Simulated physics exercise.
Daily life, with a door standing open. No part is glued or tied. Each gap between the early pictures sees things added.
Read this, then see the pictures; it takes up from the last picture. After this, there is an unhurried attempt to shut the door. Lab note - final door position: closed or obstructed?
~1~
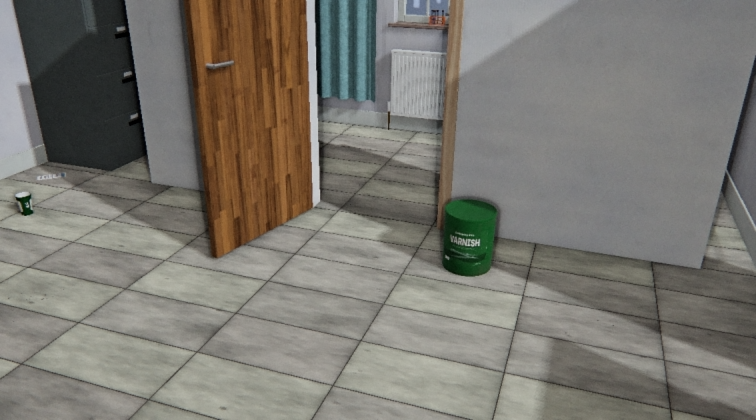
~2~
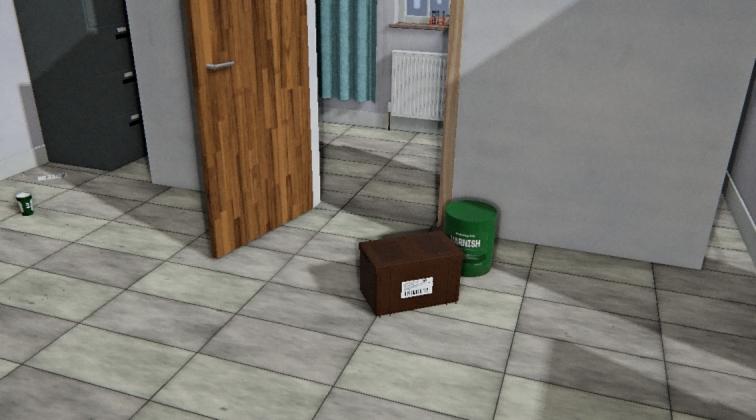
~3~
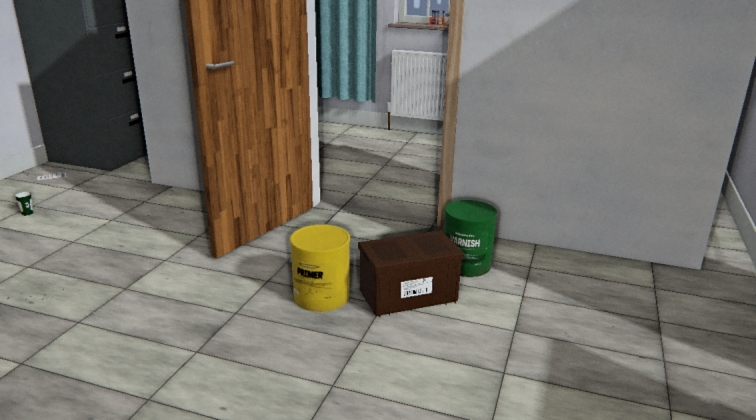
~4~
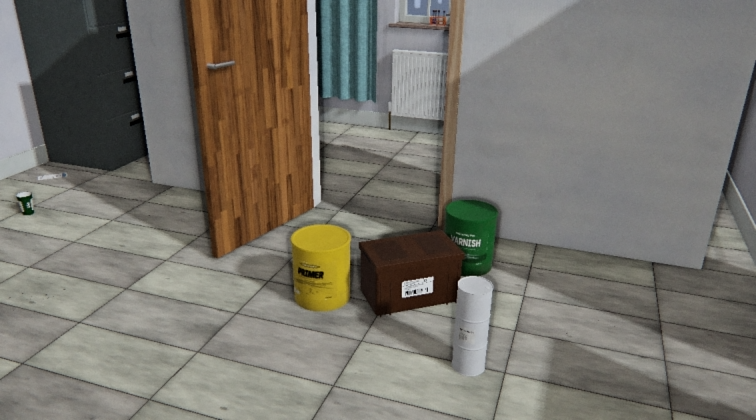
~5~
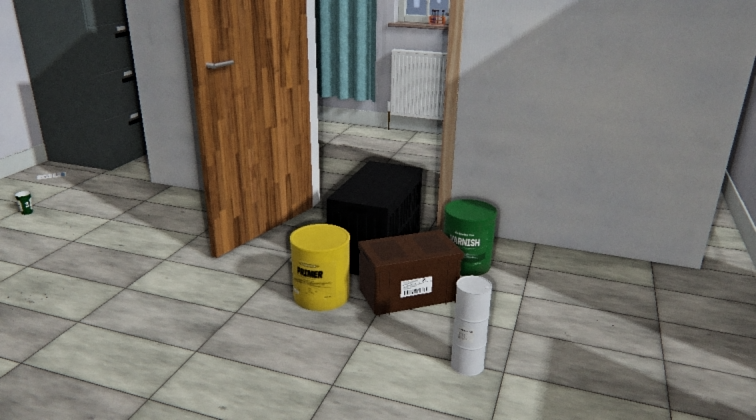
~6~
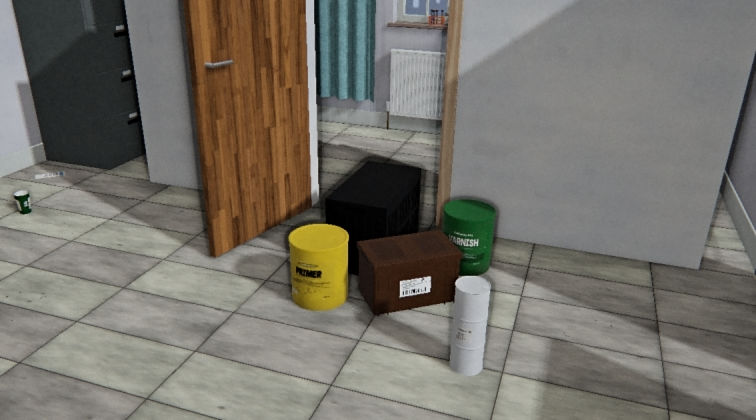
Basically the door is held back by something.
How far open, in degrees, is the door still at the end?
Near 60° open.
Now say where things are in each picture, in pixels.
The first frame shows door wide open and still.
The second frame shows door wide open and still.
The third frame shows door wide open and still; brown tote (409, 273); green pail (469, 238).
The fourth frame shows door wide open and still; white canister (472, 327); yellow pail (322, 267).
The fifth frame shows door wide open and still; brown tote (409, 272); green pail (468, 238).
The sixth frame shows door wide open and still; black chest (376, 217); white canister (469, 326).
Then, 0.80 s on from there, door at 90°.
Then, 1.30 s on from there, door at 71°.
In the end, door at 59°; all 5 unmoved. At the end, from the last picture's camera, black chest near (378, 216).
